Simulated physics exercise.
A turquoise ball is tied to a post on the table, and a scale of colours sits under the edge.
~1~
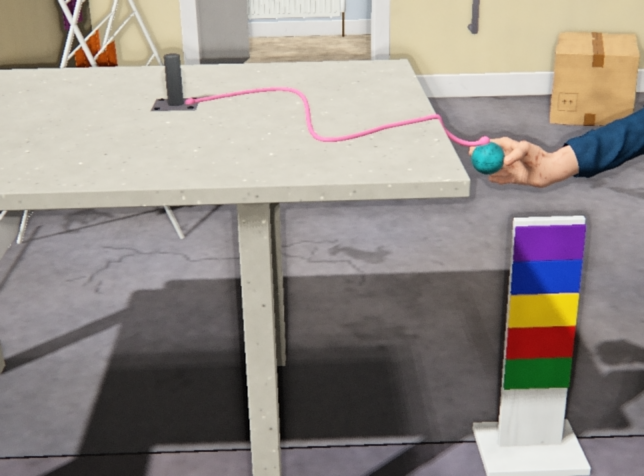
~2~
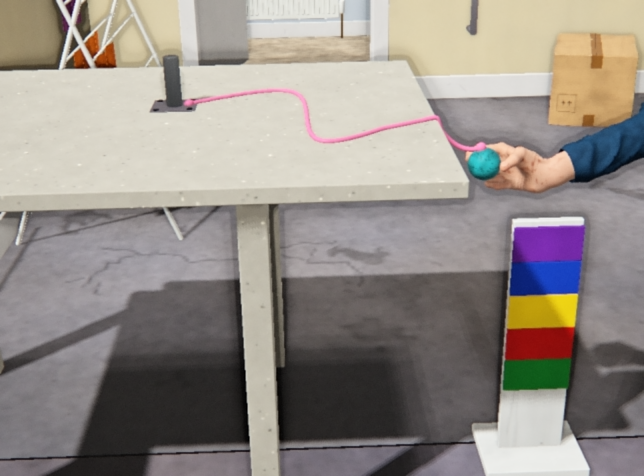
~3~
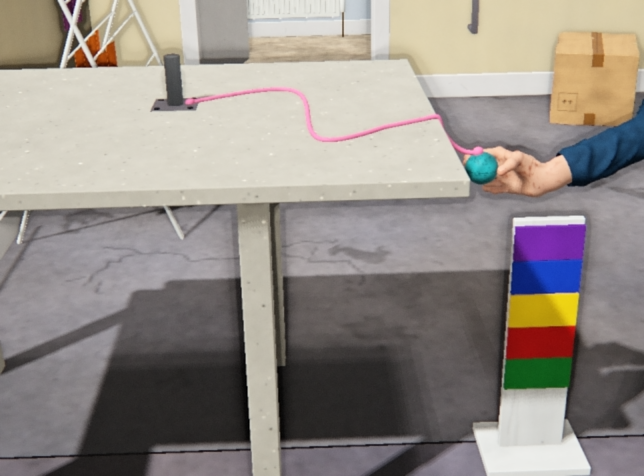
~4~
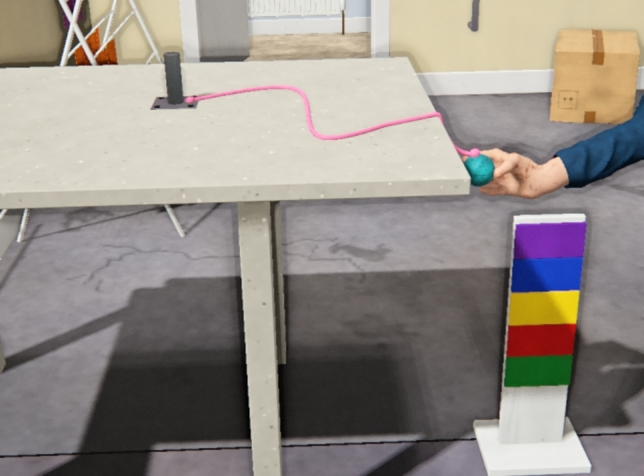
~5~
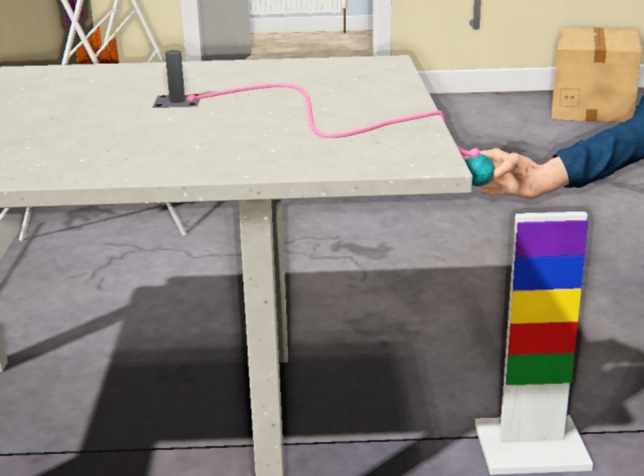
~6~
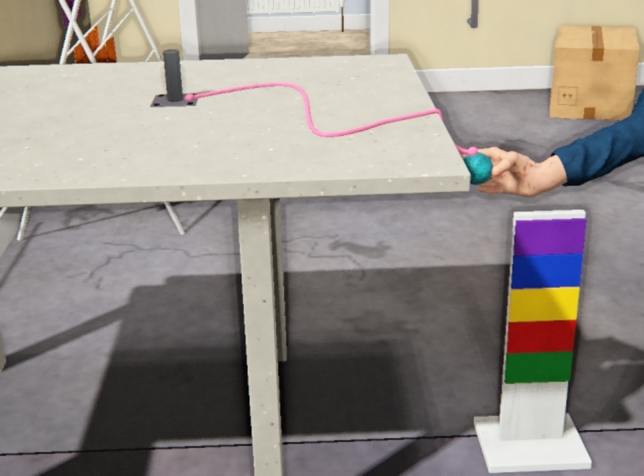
In a room with a grey floor and cream walls, a pale table is seen from slightly above. A pink cord curves across its top from a black post at the left to a turquoise ball held by a blue-sleeved hand at the right edge, near a white stand banded purple, blue, yellow, red and green. The hand shifts the ball slightly left, and the view barely moves.
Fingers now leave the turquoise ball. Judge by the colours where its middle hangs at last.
Level with red.
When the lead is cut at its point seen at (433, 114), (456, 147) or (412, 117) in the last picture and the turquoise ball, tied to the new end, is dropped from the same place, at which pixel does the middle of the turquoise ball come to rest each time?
Try 1: (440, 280); try 2: (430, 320); try 3: (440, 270).
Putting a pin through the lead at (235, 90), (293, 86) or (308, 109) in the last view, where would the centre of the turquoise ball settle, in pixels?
Roughly (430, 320), (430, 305) and (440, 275).
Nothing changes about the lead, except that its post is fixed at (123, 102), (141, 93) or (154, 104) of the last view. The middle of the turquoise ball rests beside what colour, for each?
Try by try: Yellow; yellow; red.
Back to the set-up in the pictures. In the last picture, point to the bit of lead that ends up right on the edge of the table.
It sits at about (310, 121).
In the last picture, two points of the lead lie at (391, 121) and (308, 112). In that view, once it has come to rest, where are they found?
In that view they reach (427, 219) and (406, 102).
Early on, ball near (451, 299); level with yellow.
Midway, ball near (407, 325); level with red.
Near the end, ball near (440, 338); level with red.
Finally, ball near (425, 329); level with red. Its centre hangs level with the red band.
